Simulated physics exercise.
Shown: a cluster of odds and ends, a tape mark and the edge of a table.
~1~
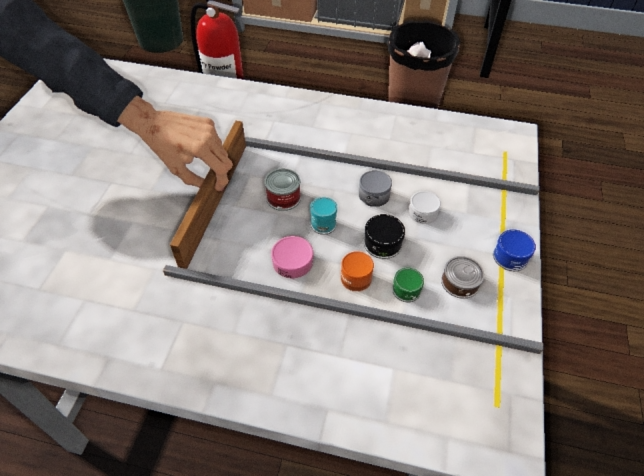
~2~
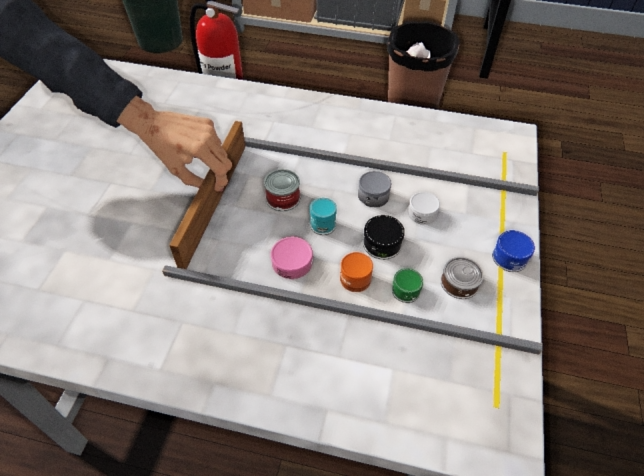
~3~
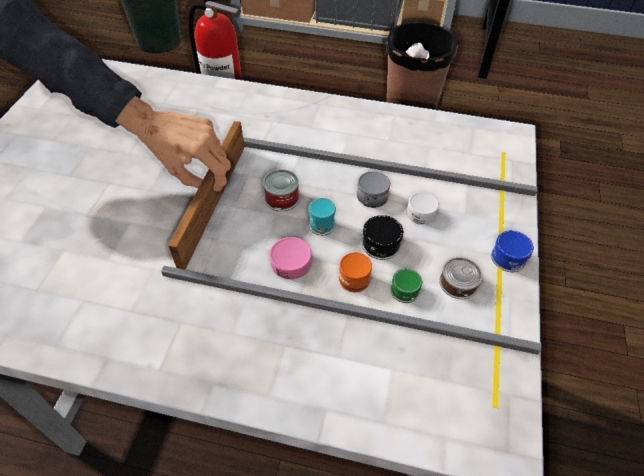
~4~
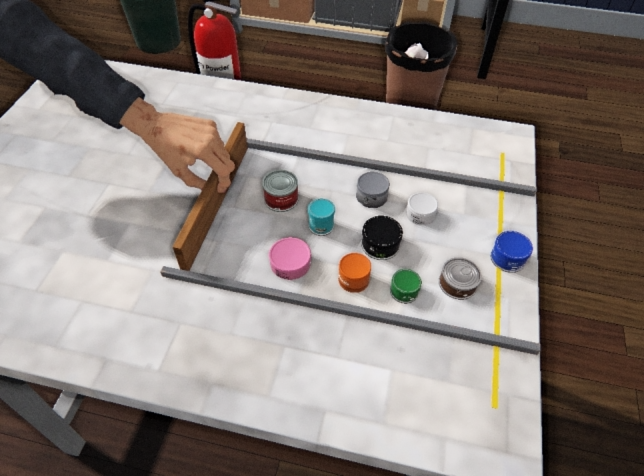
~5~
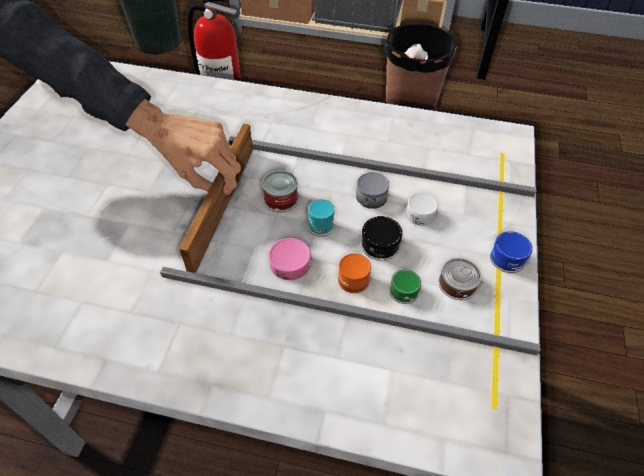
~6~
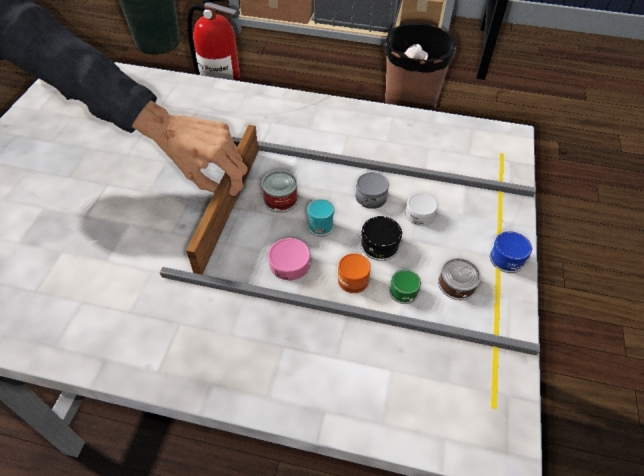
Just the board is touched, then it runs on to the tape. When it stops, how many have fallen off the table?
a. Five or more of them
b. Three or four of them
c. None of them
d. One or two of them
(a) Five or more of them.
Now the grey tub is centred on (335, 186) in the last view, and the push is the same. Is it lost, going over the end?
From that start, the object then is safe.
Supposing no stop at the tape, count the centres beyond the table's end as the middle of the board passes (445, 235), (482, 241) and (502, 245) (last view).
Over the end: 0, 3, 6.
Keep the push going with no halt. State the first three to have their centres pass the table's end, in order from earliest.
Order: Green pot, then blue tin, then brown tin.
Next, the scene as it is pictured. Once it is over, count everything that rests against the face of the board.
So the total is 4.
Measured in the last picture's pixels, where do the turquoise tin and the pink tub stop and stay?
Close to (516, 252); the other close to (521, 299).
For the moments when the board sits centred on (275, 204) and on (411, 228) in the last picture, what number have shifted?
So far 1, and 9 at the second.
Soon after, none off yet; blue tin at rest near (510, 252); brown tin at rest near (459, 279); white tub at rest near (421, 210).
After that, none off yet; blue tin at rest near (510, 252); brown tin displaced a little near (476, 288); white tub displaced about its own width near (457, 211).
In the end, the number that fall off is five or more; gone, orange tub, black pot, green pot, white tub, brown tin and blue tin.
